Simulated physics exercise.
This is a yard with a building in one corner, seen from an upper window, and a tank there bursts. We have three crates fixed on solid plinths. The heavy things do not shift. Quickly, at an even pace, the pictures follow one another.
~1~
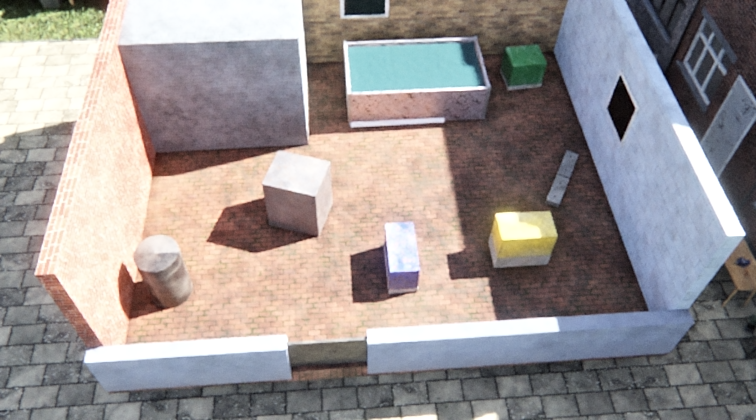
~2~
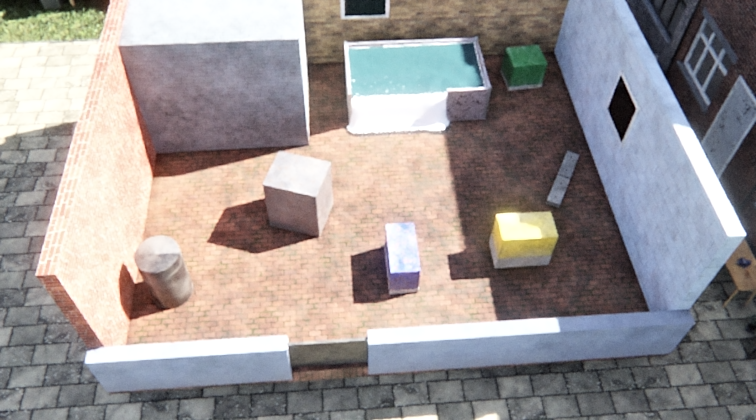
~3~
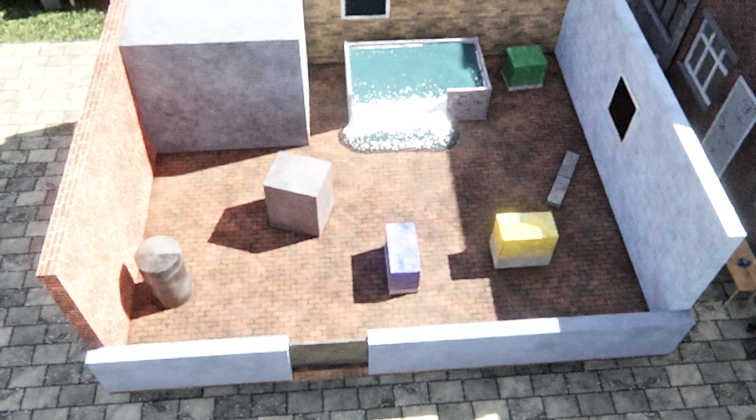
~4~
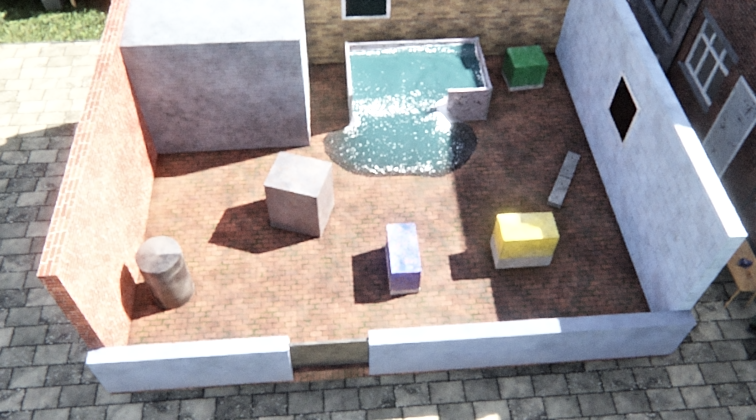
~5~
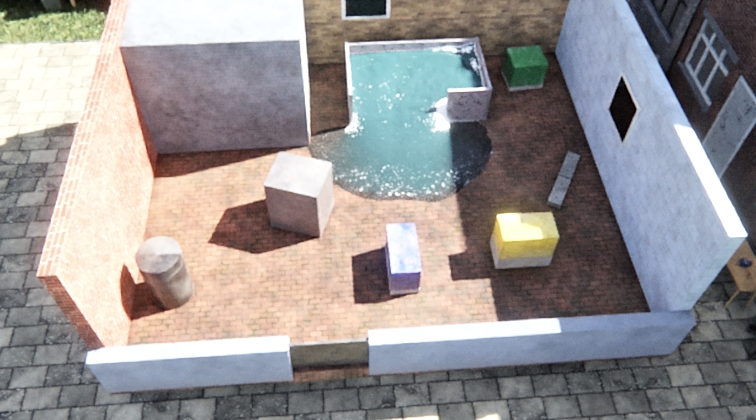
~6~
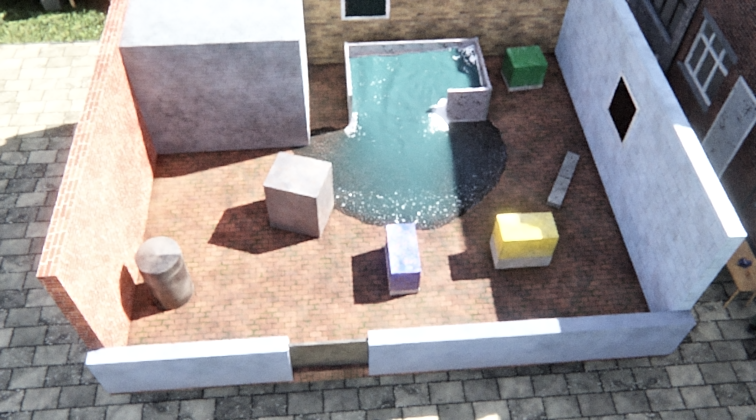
In this clip, a water tank against the back wall of a walled brick yard bursts open at its front, and water pours out, spreading across the paving in a widening pool that reaches the grey and purple blocks.
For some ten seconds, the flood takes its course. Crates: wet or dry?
Green crate, dry; yellow crate, dry; blue crate, wet.
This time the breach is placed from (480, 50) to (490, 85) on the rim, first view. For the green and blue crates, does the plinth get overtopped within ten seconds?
Green crate takes water; blue crate gets wet.
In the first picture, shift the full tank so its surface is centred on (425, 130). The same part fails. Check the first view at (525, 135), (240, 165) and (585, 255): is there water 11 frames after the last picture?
Results in order - left untouched, left untouched, left untouched.
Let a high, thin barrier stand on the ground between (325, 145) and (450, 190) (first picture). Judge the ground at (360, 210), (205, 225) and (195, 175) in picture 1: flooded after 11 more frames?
Outcome by spot, in order - unwatered, unwatered, unwatered.
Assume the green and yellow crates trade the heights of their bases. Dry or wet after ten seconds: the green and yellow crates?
After the swap, green avoids the flood while yellow is flooded.
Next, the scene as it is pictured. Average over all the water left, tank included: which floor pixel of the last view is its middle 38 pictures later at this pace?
Near (362, 242).
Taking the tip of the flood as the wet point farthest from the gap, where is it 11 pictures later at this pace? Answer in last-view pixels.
I'd point to (205, 365).
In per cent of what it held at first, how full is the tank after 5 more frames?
Roughly 50 per cent.
A moment on, water covers 35 % of the floor; the green crate not reached, the yellow crate water round its plinth, the blue crate water round its plinth.
Next, water covers 50 % of the floor; the green crate not reached, the yellow crate water round its plinth, the blue crate water round its plinth.
Then, water covers 65 % of the floor; the green crate not reached, the yellow crate water round its plinth, the blue crate water round its plinth.
Later, water covers 80 % of the floor; the green crate not reached, the yellow crate water round its plinth, the blue crate water round its plinth.
In the end, water covers 90 % of the floor; the green crate stayed above the water, the yellow crate stayed above the water, the blue crate was topped.
